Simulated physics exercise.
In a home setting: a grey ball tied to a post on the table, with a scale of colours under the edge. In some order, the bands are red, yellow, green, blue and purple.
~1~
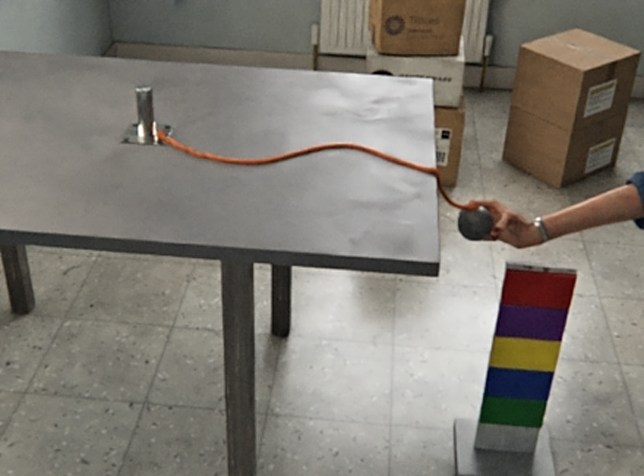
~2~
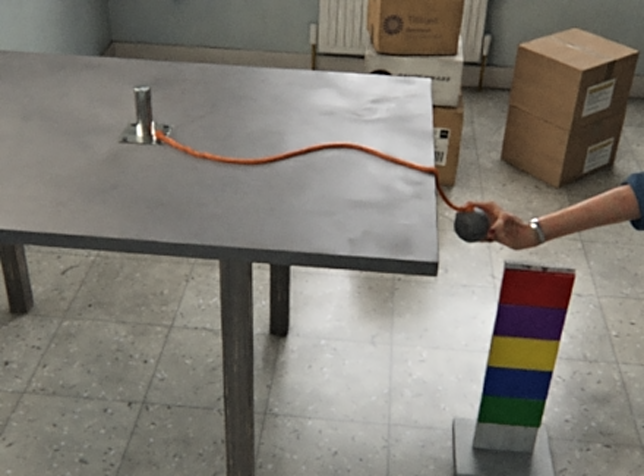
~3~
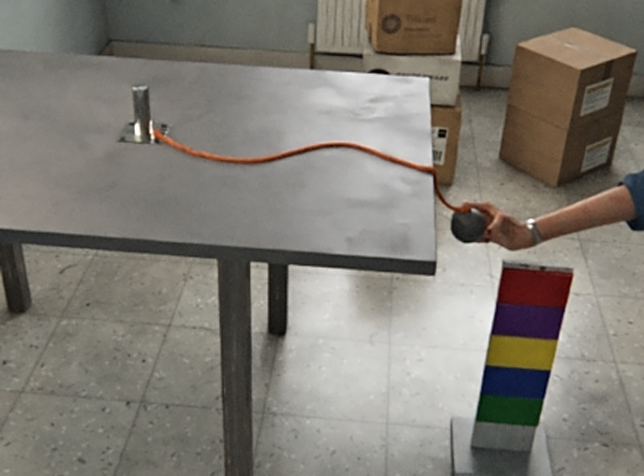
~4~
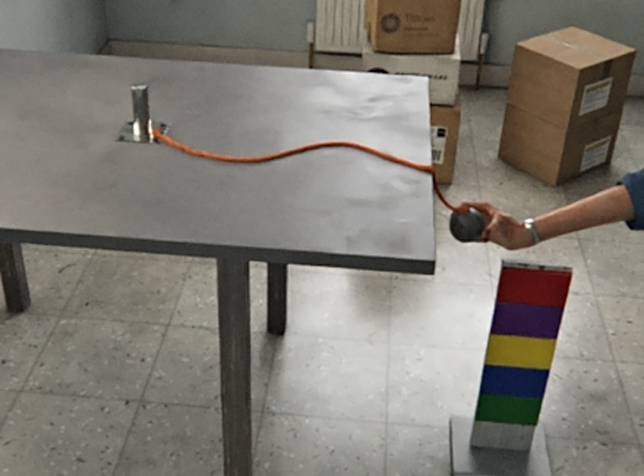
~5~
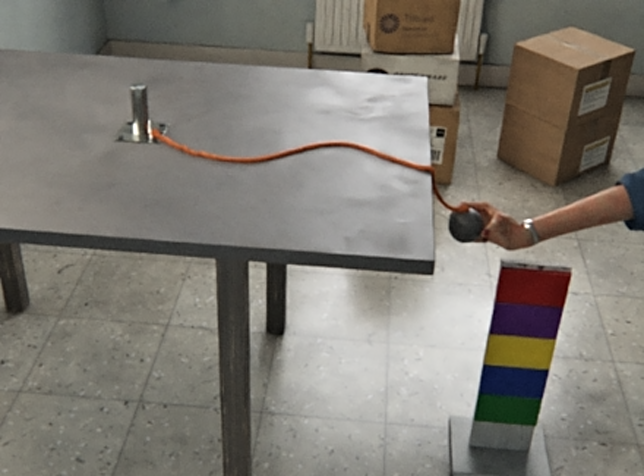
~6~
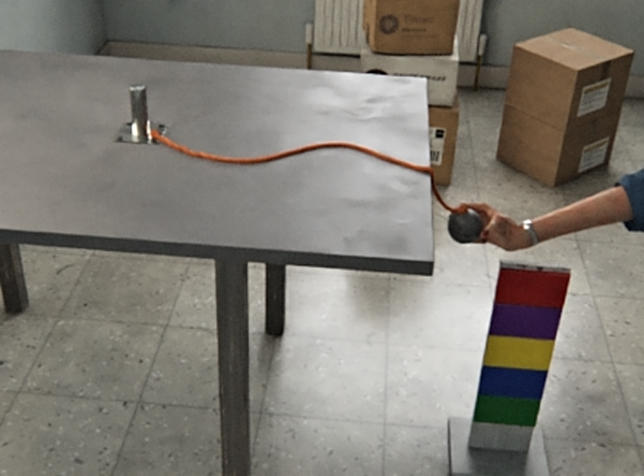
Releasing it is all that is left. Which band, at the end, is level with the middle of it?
The middle is level with red.
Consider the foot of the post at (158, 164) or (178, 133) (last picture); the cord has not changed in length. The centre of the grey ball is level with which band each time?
Purple; purple.
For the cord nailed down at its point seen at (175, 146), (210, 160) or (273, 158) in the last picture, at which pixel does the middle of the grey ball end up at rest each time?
For the three tries you'd see (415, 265), (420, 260) and (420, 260).
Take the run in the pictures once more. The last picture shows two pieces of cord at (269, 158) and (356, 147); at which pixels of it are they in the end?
(293, 149) and (388, 161), roughly.
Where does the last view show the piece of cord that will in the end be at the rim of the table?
That would be the bit at (394, 160).
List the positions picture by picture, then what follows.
The first frame shows grey ball (475, 224); red (539, 291); purple (532, 324); yellow (525, 355); blue (519, 385); green (513, 413).
The second frame shows grey ball (472, 225); cord through (179, 146) (236, 161) (296, 153) (361, 148) (421, 168).
The third frame shows grey ball (468, 226).
The fourth frame shows grey ball (467, 226); cord through (176, 145) (233, 160) (293, 152) (358, 146) (418, 167).
The fifth frame shows grey ball (466, 226).
The sixth frame shows grey ball (465, 227); cord through (175, 146) (231, 160) (292, 152) (356, 147) (417, 168).
Soon after, ball near (448, 276); level with red.
Then, ball near (392, 261); level with red.
Further on, ball near (417, 273); level with red.
At rest, ball near (415, 272); level with red. The cord holds its middle at red.
